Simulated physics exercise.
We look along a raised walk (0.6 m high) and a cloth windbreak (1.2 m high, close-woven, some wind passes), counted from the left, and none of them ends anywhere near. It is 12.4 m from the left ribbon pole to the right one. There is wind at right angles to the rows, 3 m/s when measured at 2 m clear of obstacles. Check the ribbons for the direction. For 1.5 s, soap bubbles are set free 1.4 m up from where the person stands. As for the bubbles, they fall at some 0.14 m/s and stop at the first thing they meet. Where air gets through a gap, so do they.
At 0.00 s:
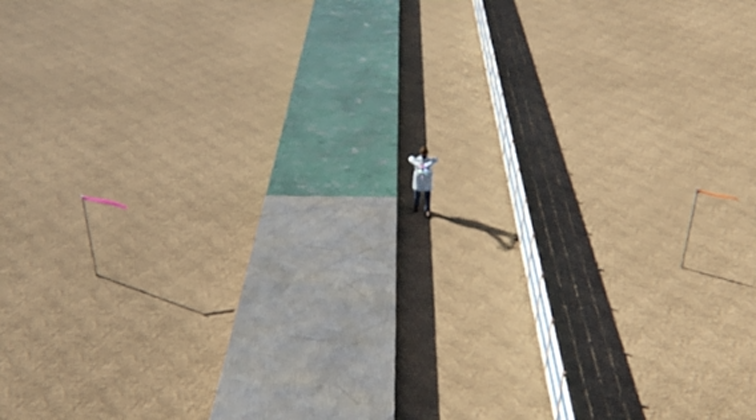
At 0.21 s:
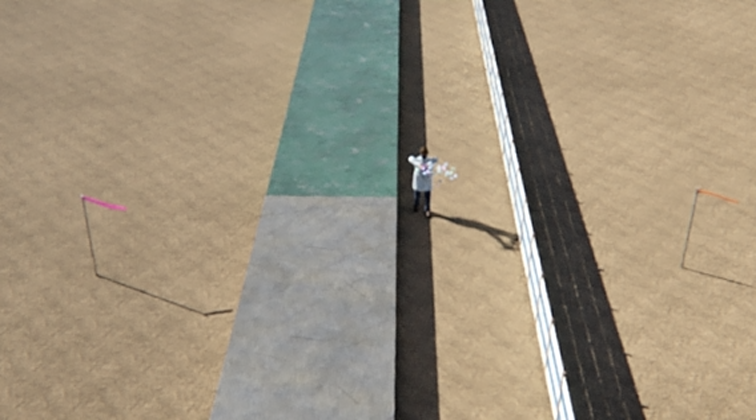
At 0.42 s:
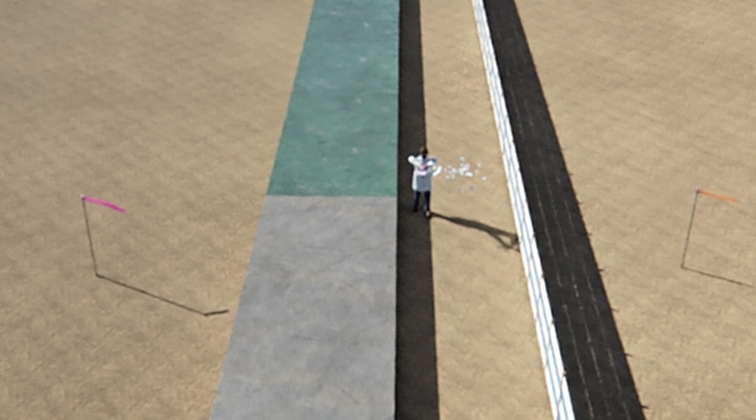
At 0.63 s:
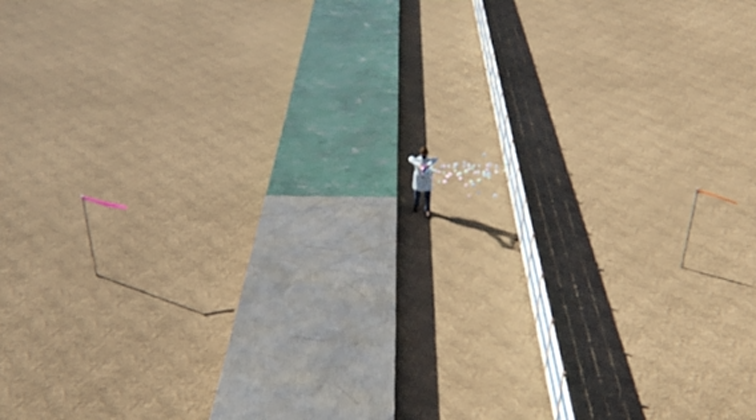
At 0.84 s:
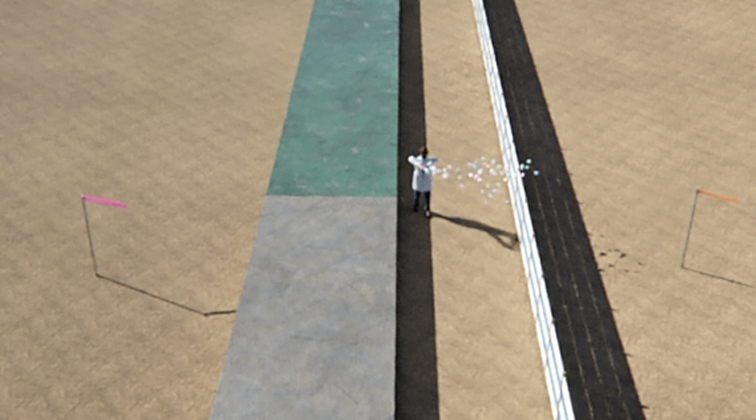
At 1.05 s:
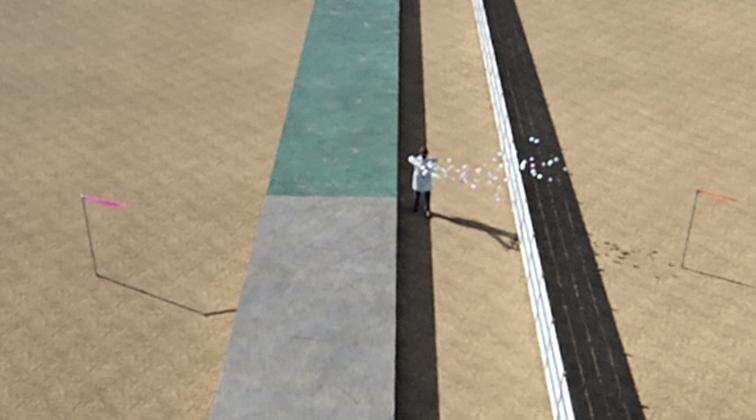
On sandy ground between a raised walk and a pale barrier, bubbles streaming rightward from a standing person as two ribbons flutter.
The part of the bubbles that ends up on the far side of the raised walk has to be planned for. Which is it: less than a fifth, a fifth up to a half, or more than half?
Less than a fifth.
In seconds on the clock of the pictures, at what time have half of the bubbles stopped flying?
At roughly 11.0 s.
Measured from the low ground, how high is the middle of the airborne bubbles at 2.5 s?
About 1.4 m high.
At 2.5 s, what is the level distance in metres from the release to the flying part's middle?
I'd put it at close to 3.5 metres.
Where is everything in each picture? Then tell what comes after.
The first picture shows the left ribbon ends at (127, 208), leaning 75 degrees to the right and the bubbles in the air span x = 420 to 430 around y = 170.
The second picture shows the right ribbon ends at (738, 202), leaning 75 degrees to the right and the bubbles in the air span x = 425 to 455 around y = 170.
The third picture shows the left ribbon ends at (126, 212), leaning 70 degrees to the right, the bubbles in the air span x = 425 to 475 around y = 170 and the top of the raised walk crosses (330, 201).
The fourth picture shows the right ribbon ends at (737, 203), leaning 70 degrees to the right and the bubbles in the air span x = 425 to 500 around y = 170.
The fifth picture shows the left ribbon ends at (127, 207), leaning 75 degrees to the right and the bubbles in the air span x = 425 to 525 around y = 170.
The sixth picture shows the right ribbon ends at (738, 201), leaning 75 degrees to the right, the bubbles in the air span x = 425 to 550 around y = 170 and the top of the cloth windbreak crosses (521, 180).
After 2.5 s, 1 % is no longer flying here, and 0 % is beyond the raised walk; the middle of what still flies is 1.5 m above the low ground, near (584, 170).
After 4.0 s, 7 % is no longer flying here, and 0 % is beyond the raised walk; the middle of what still flies is 1.2 m above the low ground, near (738, 180).
After 8.0 s, 31 % is no longer flying here, and 0 % is beyond the raised walk.
After 20.0 s, 96 % is no longer flying here, and 0 % is beyond the raised walk.
After 45.0 s, 100 % is no longer flying here, and 0 % is beyond the raised walk.
